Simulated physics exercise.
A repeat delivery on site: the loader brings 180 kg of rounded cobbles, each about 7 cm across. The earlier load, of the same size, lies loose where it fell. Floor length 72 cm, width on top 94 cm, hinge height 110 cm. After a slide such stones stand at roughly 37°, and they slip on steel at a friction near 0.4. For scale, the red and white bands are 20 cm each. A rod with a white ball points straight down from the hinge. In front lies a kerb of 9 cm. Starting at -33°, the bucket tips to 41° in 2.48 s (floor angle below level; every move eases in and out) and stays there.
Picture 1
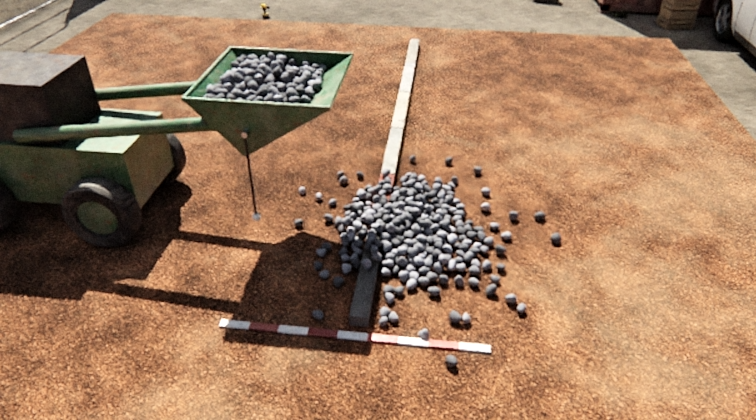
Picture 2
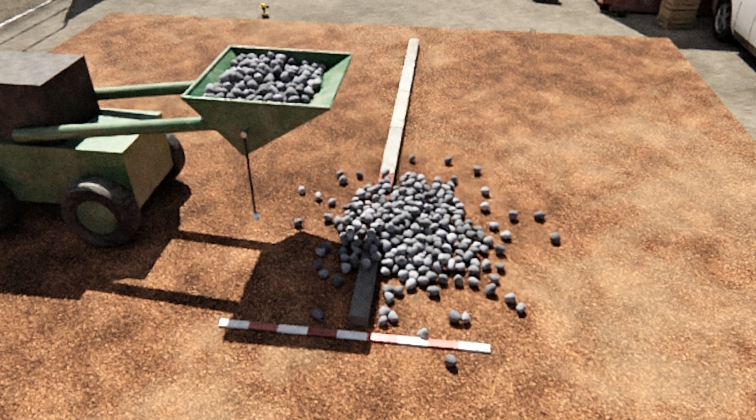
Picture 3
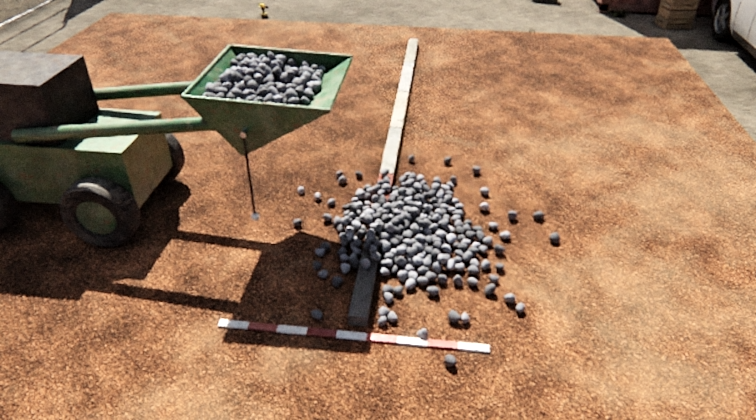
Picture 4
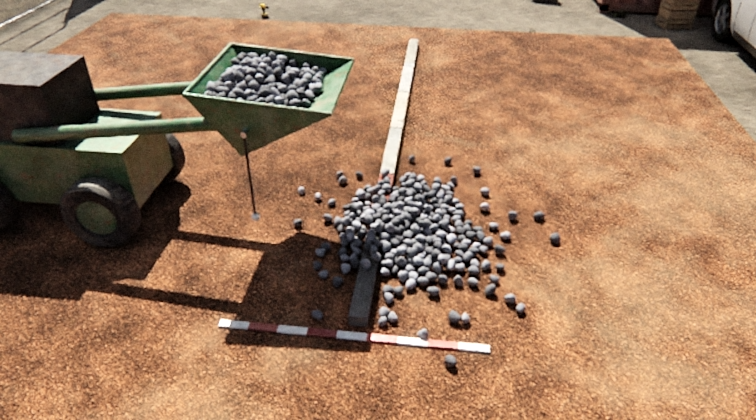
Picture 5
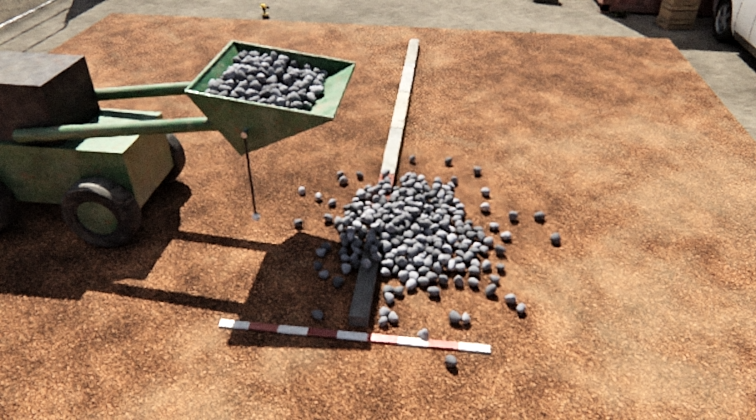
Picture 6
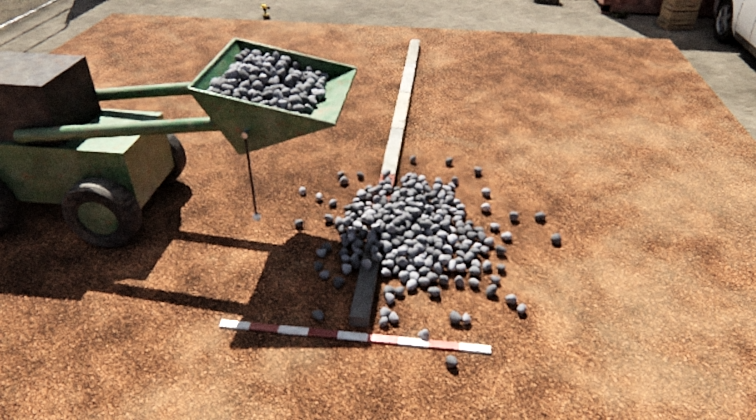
In this clip, a green loader at left holds a bucket of grey cobbles above reddish ground, beside a loose pile straddling a kerb; the bucket tilts slightly forward, its right edge dipping, while the pile stays still.
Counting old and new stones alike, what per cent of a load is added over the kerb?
Roughly 23 per cent of a load more.
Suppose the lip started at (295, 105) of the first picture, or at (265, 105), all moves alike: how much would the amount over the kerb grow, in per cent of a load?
Near 0 per cent from the first place, 0 from the second.
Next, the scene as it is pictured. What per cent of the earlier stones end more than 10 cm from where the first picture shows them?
About 5 per cent.
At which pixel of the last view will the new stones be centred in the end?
Their middle is at about (359, 218).
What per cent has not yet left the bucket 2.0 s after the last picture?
It holds some 0 per cent.
Then, 1.3 s after the last picture the floor is at 29°; in per cent of one load, 90 in the bucket, 34 on this side of the kerb, 75 over the kerb; the foremost stones are at (519, 252).
Then, 2.0 s after the last picture the floor is at 41°; in per cent of one load, 1 in the bucket, 108 on this side of the kerb, 91 over the kerb; the foremost stones are at (519, 252).
Then, 2.3 s after the last picture the floor is at 41°; in per cent of one load, 0 in the bucket, 103 on this side of the kerb, 97 over the kerb; the foremost stones are at (519, 252).
Then, 4.8 s after the last picture the floor is at 41°; in per cent of one load, 0 in the bucket, 102 on this side of the kerb, 98 over the kerb; the foremost stones are at (519, 252). Net gain over the kerb, 23.
